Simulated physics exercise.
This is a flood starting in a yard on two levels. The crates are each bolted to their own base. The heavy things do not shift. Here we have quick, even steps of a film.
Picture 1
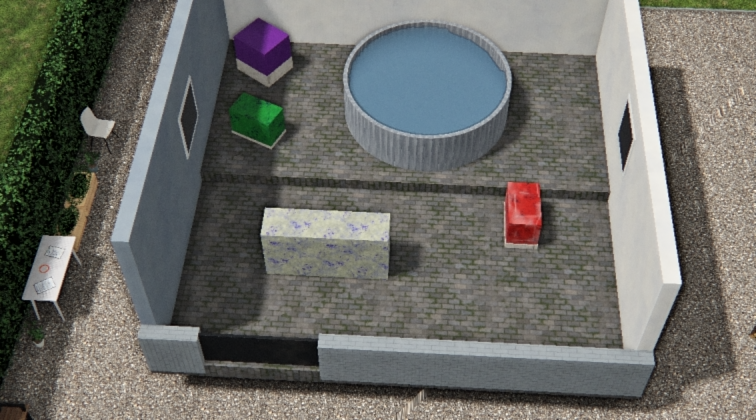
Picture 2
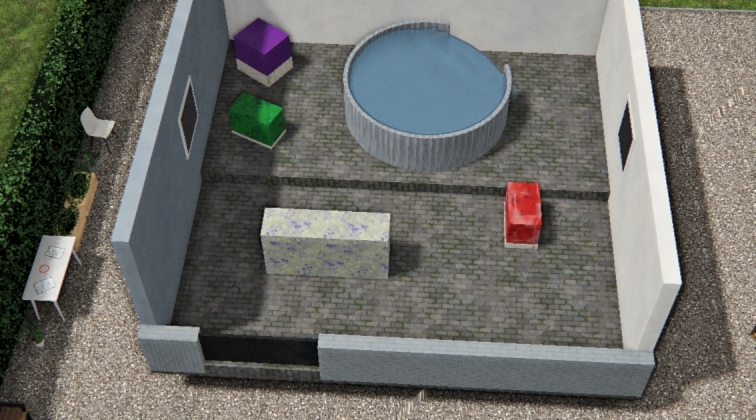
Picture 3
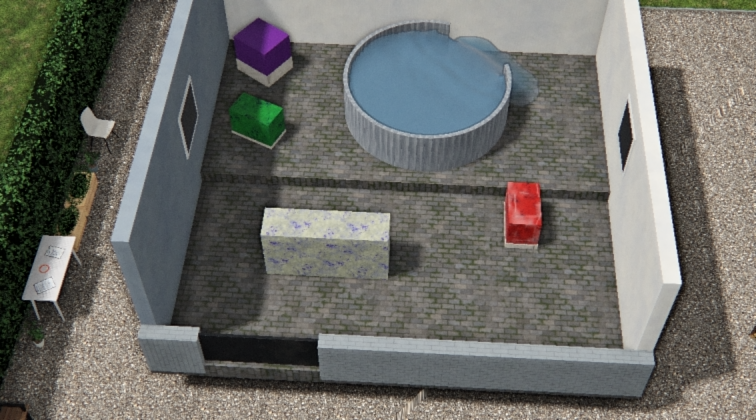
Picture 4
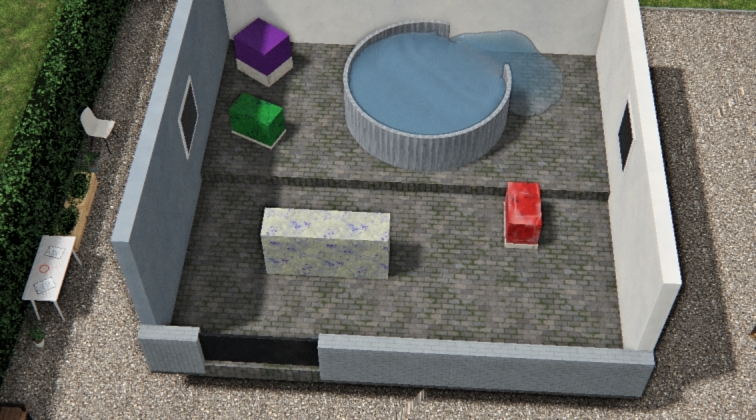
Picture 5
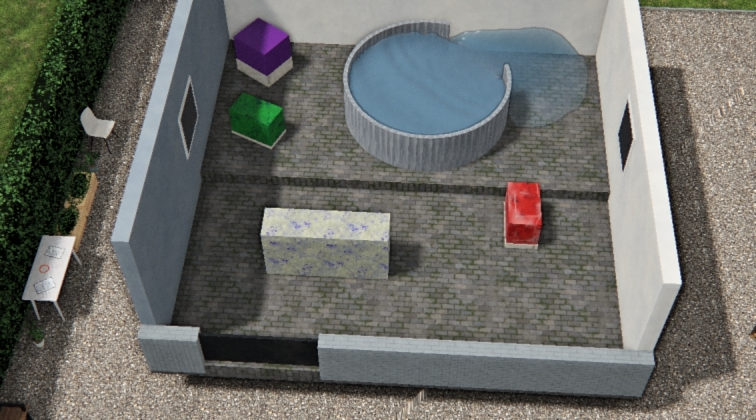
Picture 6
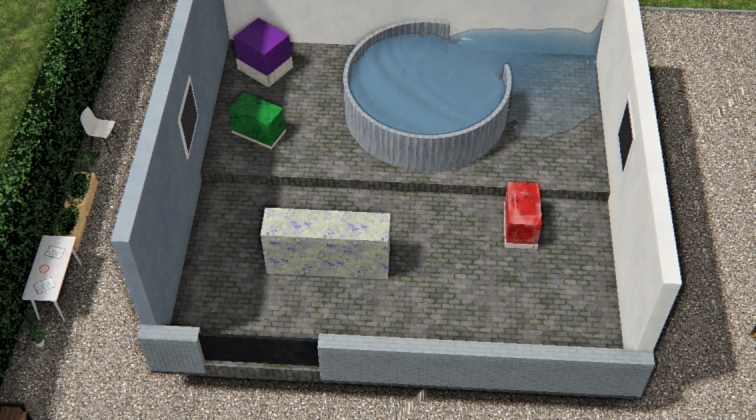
A round pool opens at its far right side and water spreads across the paving.
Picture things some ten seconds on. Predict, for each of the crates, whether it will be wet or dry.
My prediction: The red crate will be wet, the green crate will be wet, the purple crate will be dry.
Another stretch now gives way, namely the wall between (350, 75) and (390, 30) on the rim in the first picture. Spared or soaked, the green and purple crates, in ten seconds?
Log: Green crate is doused; purple crate is doused.
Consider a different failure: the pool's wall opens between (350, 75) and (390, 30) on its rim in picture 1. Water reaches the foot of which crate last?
That would be the red one, reached last.
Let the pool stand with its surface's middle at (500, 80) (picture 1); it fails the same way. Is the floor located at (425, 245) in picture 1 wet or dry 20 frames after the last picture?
At that spot: Bone-dry.
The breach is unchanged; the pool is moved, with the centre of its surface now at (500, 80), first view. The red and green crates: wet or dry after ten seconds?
Red: Overtopped; green: Overtopped.
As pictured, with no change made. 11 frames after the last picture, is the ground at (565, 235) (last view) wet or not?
Answer: Flooding.
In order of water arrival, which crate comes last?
I'd name the one in green.
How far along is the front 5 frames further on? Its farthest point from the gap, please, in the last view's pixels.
Pixel estimate: (284, 48).
A moment on, water covers 10 % of the floor; the red crate not reached, the green crate not reached, the purple crate water round its plinth.
Next, water covers 30 % of the floor; the red crate water round its plinth, the green crate not reached, the purple crate water round its plinth.
Then, water covers 55 % of the floor; the red crate water round its plinth, the green crate water round its plinth, the purple crate water round its plinth.
Later, water covers 90 % of the floor; the red crate water round its plinth, the green crate water round its plinth, the purple crate water round its plinth.
In the end, water covers 95 % of the floor; the red crate was topped, the green crate was topped, the purple crate stayed above the water.
